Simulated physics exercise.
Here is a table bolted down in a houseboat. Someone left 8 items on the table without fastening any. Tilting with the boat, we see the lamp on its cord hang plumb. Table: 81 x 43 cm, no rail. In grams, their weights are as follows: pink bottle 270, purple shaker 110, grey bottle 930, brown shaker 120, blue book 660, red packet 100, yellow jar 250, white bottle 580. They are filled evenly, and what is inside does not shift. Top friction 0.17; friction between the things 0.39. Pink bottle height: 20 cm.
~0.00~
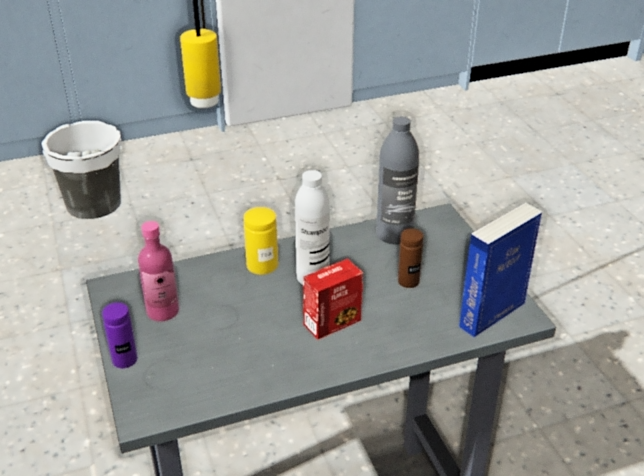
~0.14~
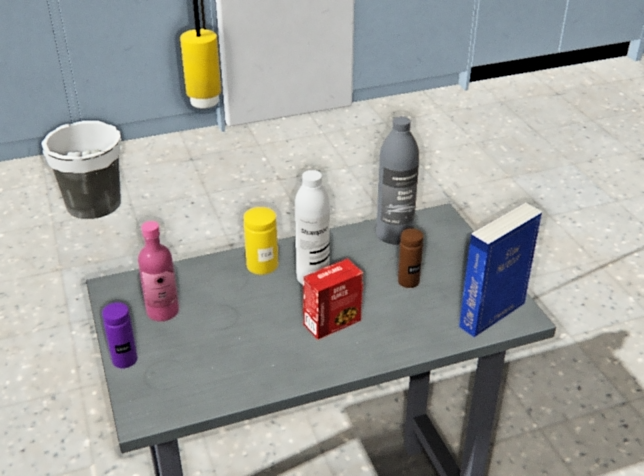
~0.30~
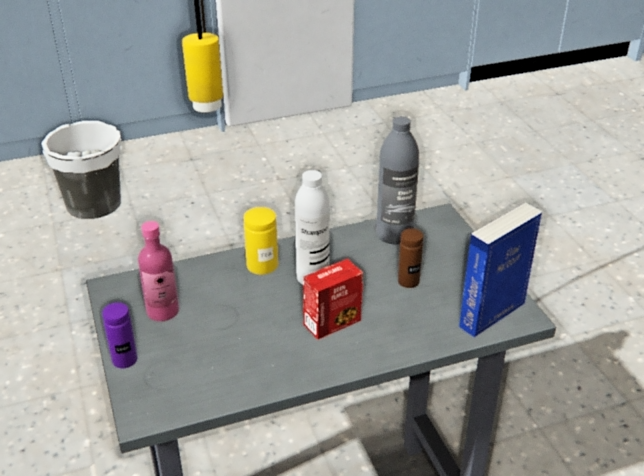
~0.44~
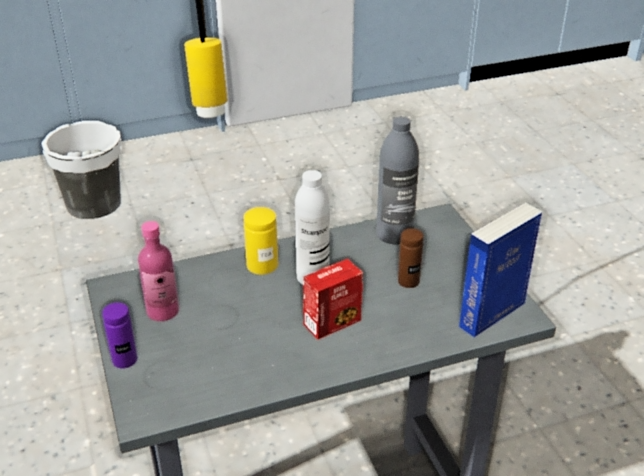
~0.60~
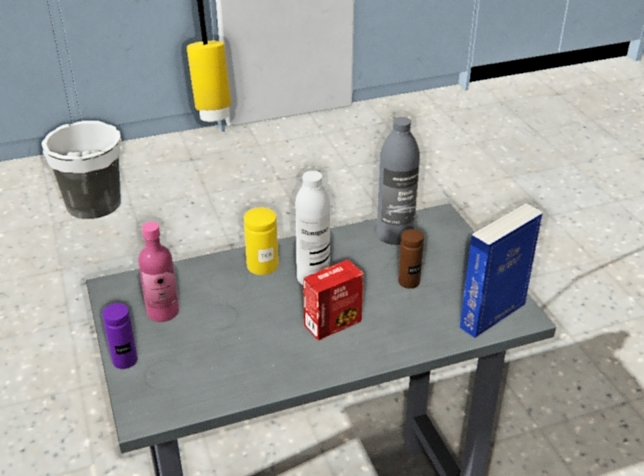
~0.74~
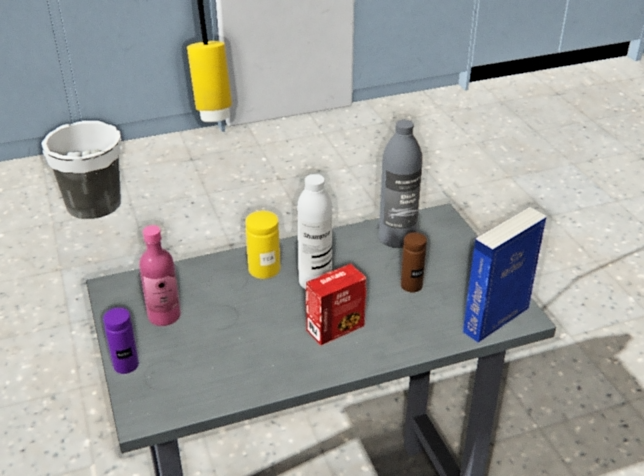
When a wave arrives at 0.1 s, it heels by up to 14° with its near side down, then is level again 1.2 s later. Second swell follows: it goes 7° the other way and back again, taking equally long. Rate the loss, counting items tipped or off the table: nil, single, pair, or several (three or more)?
Single.
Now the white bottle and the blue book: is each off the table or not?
White bottle: In bounds; blue book: Out of bounds.
After 1.04 s, boat heeled 6°, near side down; blue book now off the table; pink bottle slid 7 cm near (164, 294); purple shaker slid 7 cm near (127, 364).
After 1.44 s, boat heeled 1°, far side down; pink bottle slid 9 cm near (166, 300); purple shaker slid 9 cm near (128, 370); red packet slid 10 cm.
At rest (3.0 s), off the table, blue book; not toppled but over 5 cm from the start, pink bottle, purple shaker, grey bottle, brown shaker, red packet, yellow jar and white bottle. In the last view, pink bottle near (166, 300), purple shaker near (128, 370).
